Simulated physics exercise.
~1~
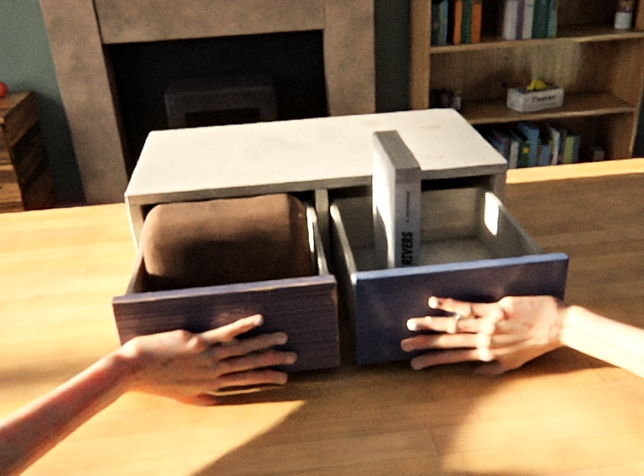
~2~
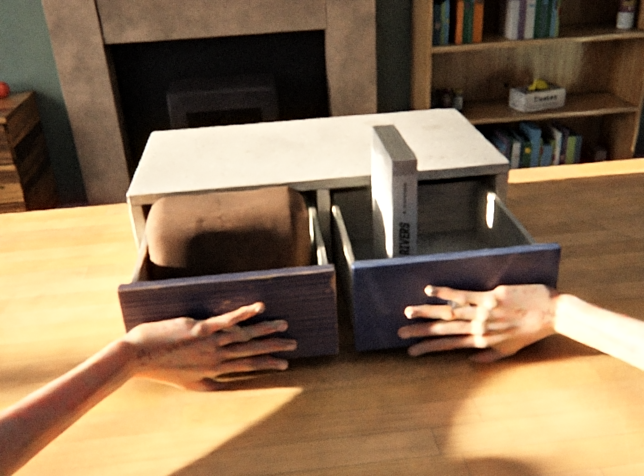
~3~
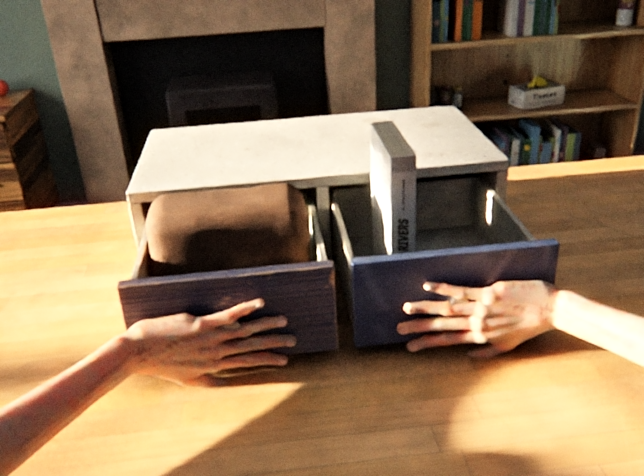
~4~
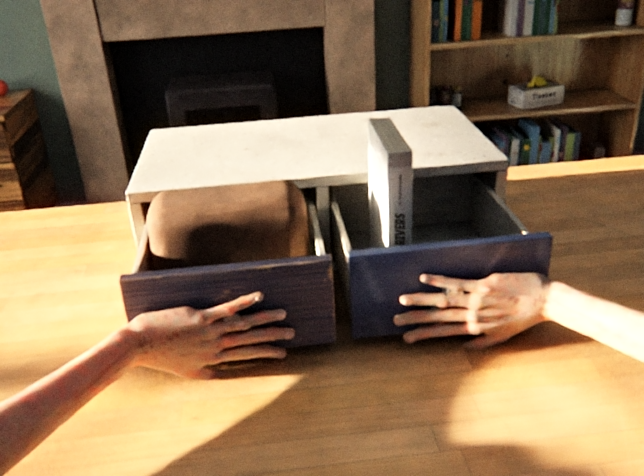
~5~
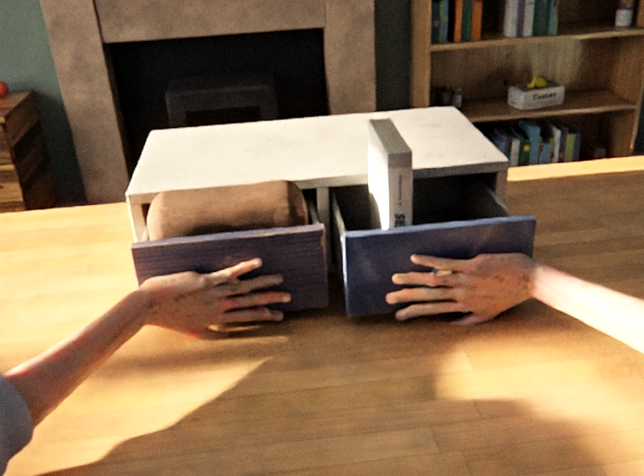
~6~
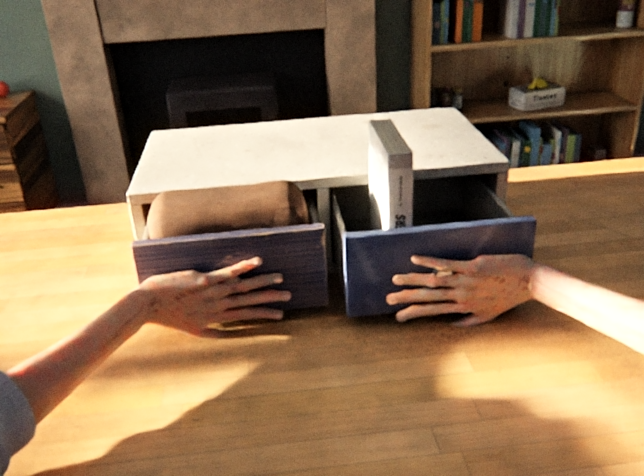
Two drawers holding a brown loaf and an upright white book sliding inward under two pushing hands, both ending still partly open.
